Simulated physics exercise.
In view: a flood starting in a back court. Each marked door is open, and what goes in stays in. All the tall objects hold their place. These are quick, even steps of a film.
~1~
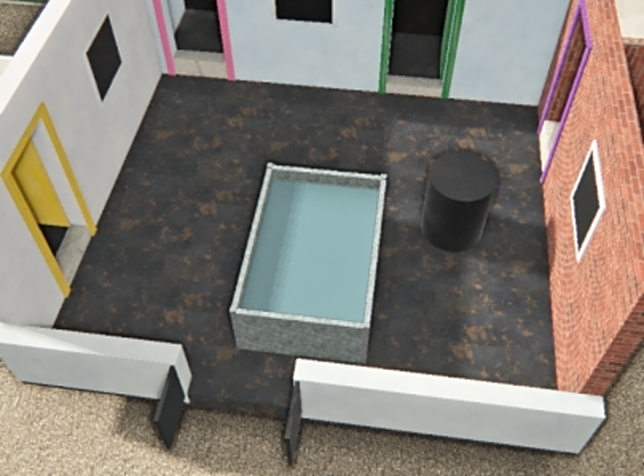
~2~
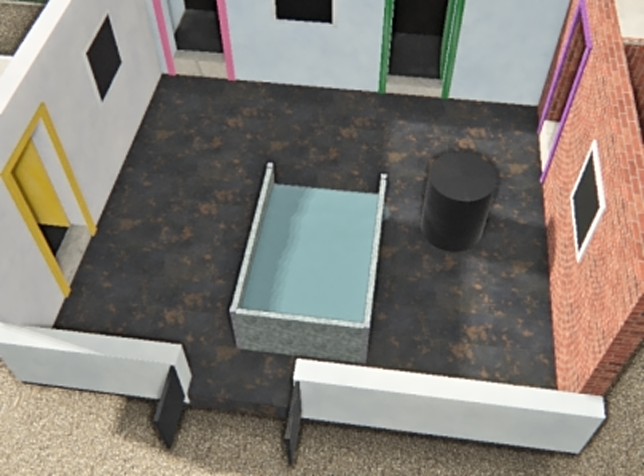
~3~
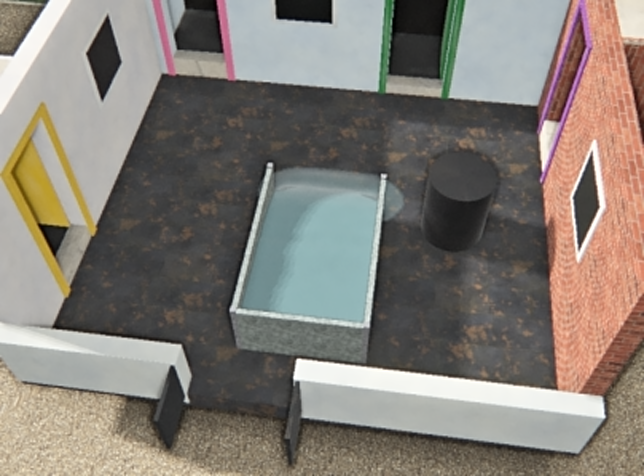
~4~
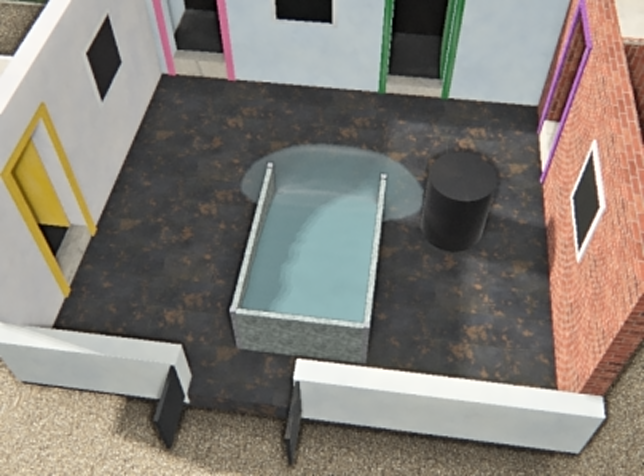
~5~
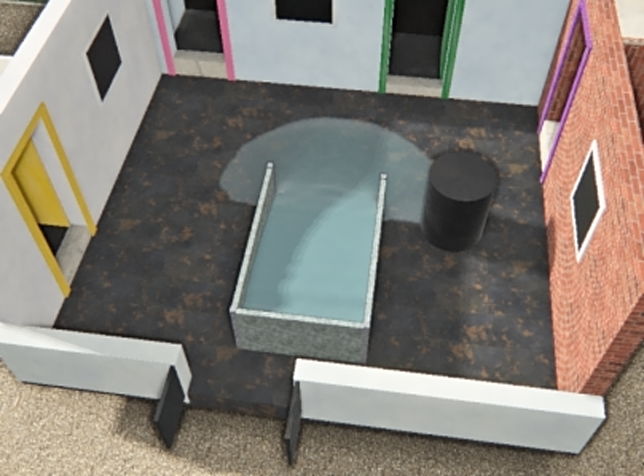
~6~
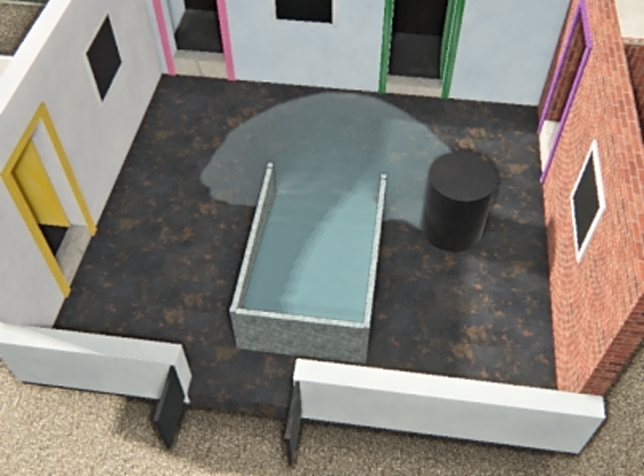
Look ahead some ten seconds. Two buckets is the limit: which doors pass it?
One by one: The yellow door holds within the limit; the pink door holds within the limit; the purple door holds within the limit; the green door floods.
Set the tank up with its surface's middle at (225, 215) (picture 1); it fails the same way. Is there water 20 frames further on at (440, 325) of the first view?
Answer: No water.
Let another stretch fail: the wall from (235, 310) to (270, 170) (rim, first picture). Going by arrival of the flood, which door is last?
That is the door marked purple.
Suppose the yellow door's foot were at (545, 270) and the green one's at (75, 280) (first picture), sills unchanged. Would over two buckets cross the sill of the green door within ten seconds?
Green door takes less.
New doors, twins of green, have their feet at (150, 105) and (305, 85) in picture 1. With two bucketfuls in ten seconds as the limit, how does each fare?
In turn: Lets more in, is over.
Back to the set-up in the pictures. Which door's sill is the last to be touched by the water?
I say the yellow door.
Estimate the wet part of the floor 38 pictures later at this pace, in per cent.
Some 95 per cent.
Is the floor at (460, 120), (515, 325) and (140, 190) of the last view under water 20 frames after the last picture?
As listed: Wet, no water, awash.
A moment on, water covers 35 % of the floor; the yellow door not reached, the pink door not reached, the purple door not reached, the green door under two buckets in.
Next, water covers 40 % of the floor; the yellow door not reached, the pink door wet at the sill, nothing in, the purple door wet at the sill, nothing in, the green door over two buckets in.
Then, water covers 60 % of the floor; the yellow door wet at the sill, nothing in, the pink door wet at the sill, nothing in, the purple door wet at the sill, nothing in, the green door far over two buckets in.
Later, water covers 95 % of the floor; the yellow door wet at the sill, nothing in, the pink door wet at the sill, nothing in, the purple door wet at the sill, nothing in, the green door far over two buckets in.
In the end, water covers 95 % of the floor; the yellow door wet at the sill, nothing in, the pink door wet at the sill, nothing in, the purple door wet at the sill, nothing in, the green door far over two buckets in.
